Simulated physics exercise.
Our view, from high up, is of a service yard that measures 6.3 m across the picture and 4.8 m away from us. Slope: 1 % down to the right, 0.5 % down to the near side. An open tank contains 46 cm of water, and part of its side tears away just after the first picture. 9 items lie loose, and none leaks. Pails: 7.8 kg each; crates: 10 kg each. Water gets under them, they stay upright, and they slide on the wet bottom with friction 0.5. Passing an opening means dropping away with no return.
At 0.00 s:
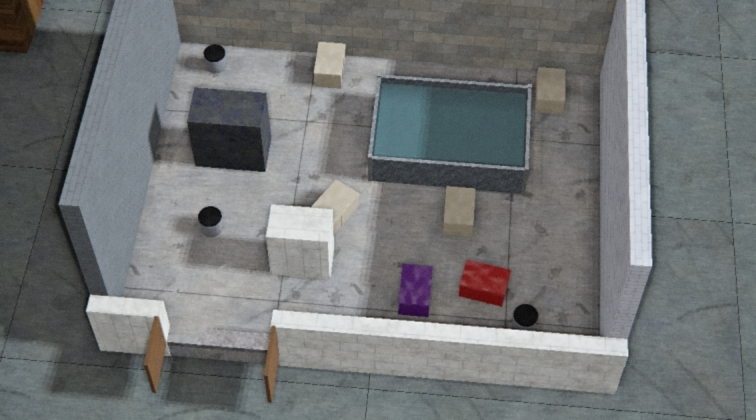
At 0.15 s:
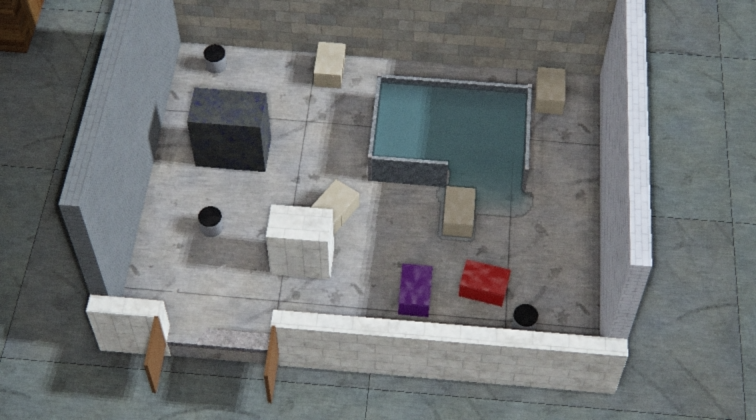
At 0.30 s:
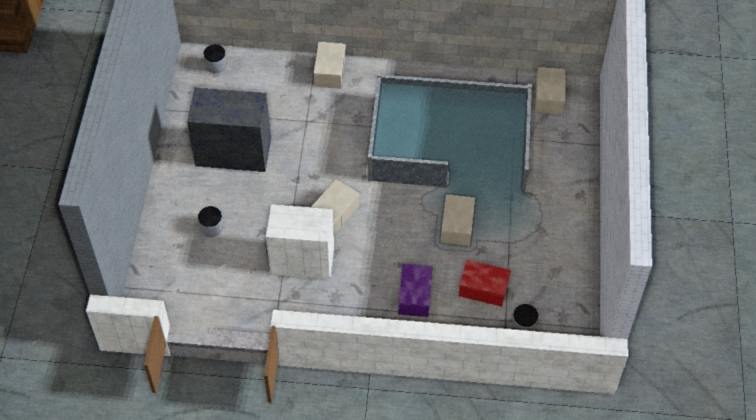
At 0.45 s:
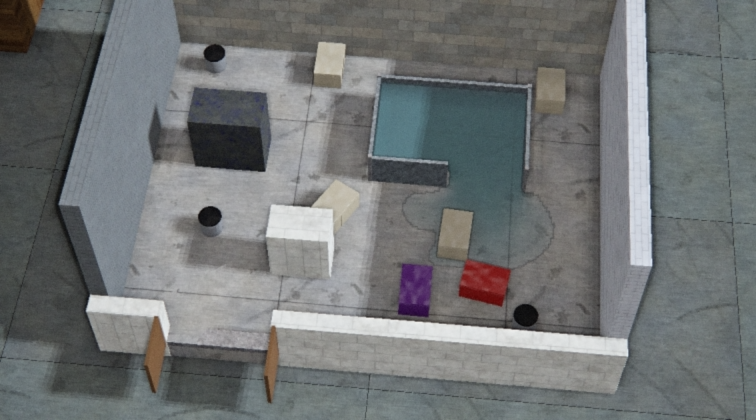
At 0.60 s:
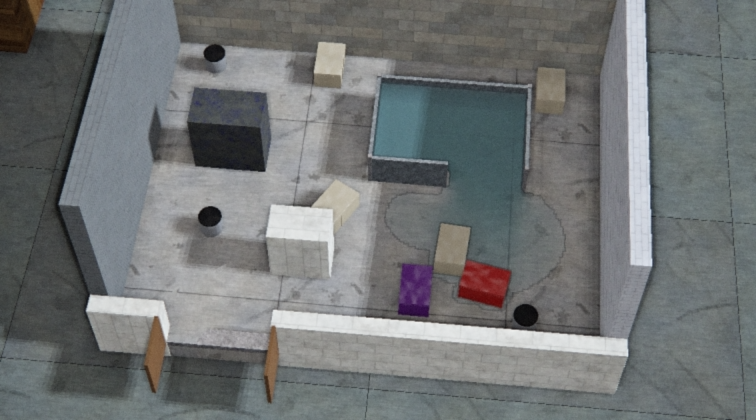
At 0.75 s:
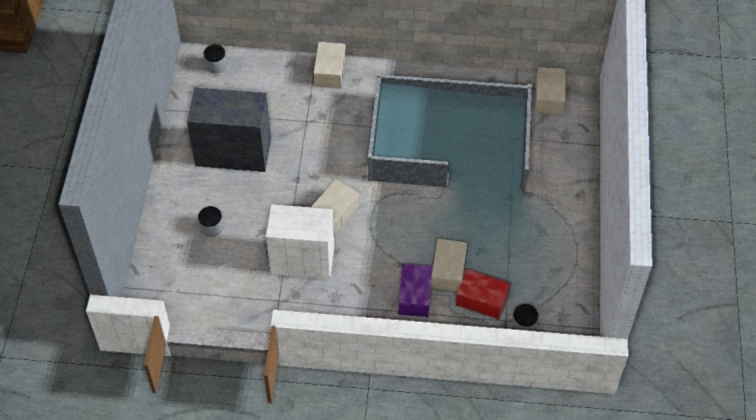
At the start, a walled yard holds a full tank of water, with crates and blocks standing around it. Part of the tank's near side opens and water spreads across the floor, pushing a beige block toward the purple and red crates. Finally, the red crate shifts slightly.
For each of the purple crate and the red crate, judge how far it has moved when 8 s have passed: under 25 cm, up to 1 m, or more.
Outcome: Purple crate: Is swept well away; red crate: Is swept well away.
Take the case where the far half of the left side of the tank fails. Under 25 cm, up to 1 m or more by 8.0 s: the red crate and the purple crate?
The red crate remains where it was; the purple crate remains where it was.
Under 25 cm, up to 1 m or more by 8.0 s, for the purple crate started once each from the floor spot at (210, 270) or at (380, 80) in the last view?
Try one, it is swept a long way; try two, it keeps its spot.
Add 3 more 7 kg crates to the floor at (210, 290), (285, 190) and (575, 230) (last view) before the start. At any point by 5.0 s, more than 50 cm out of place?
First outside the limit, then inside the limit, then outside the limit.
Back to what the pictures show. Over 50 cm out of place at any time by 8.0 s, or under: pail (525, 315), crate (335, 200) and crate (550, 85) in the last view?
First one went too far, second one stayed inside, third one went too far.
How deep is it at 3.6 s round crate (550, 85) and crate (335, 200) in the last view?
About 0 and 1 cm.
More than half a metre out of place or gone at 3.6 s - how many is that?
I count 4.
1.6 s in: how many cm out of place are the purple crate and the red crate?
40 and 80 cm, roughly.
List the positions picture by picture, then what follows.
In the first picture, the purple crate at (416, 284), on the bottom; the red crate at (485, 277), on the bottom; 2.9 m2 under water; 0 of 9 have shifted.
In the second picture, the purple crate at (416, 284) rests on the ground; the red crate at (485, 277), on the bottom; water covers 3.4 m2; 0 of 9 have shifted.
In the third picture, the purple crate at (416, 284) rests on the ground; the red crate at (485, 277), on the bottom; 3.9 m2 under water; 1 of 9 have shifted.
In the fourth picture, the purple crate at (416, 284) rests on the ground; the red crate at (485, 277), on the bottom; water covers 4.8 m2; 1 of 9 have shifted.
In the fifth picture, the purple crate at (416, 284) rests on the ground; the red crate at (485, 278) rests on the ground; 5.6 m2 under water; 1 of 9 have shifted.
In the sixth picture, the purple crate at (416, 284) rests on the ground; the red crate at (483, 288), on the bottom, 18 cm from its start; 6.5 m2 under water; 2 of 9 have shifted.
After 1.6 s the purple crate is near (392, 306), 0.4 m from its start, aground; the red crate is near (476, 323), 0.8 m from its start, afloat; 0 of 9 are out; 3 afloat.
After 3.6 s the purple crate is near (242, 284), 2.3 m from its start, aground; the red crate is near (380, 314), 1.5 m from its start, afloat; 0 of 9 are out; 3 afloat.
After 5.6 s the purple crate is near (138, 265), 3.6 m from its start, afloat; the red crate is near (193, 316), 3.8 m from its start, afloat; 0 of 9 are out; 3 afloat.
After 8.0 s the purple crate is near (156, 207), 3.7 m from its start, afloat; the red crate has gone out; 1 of 9 are out; 2 afloat.
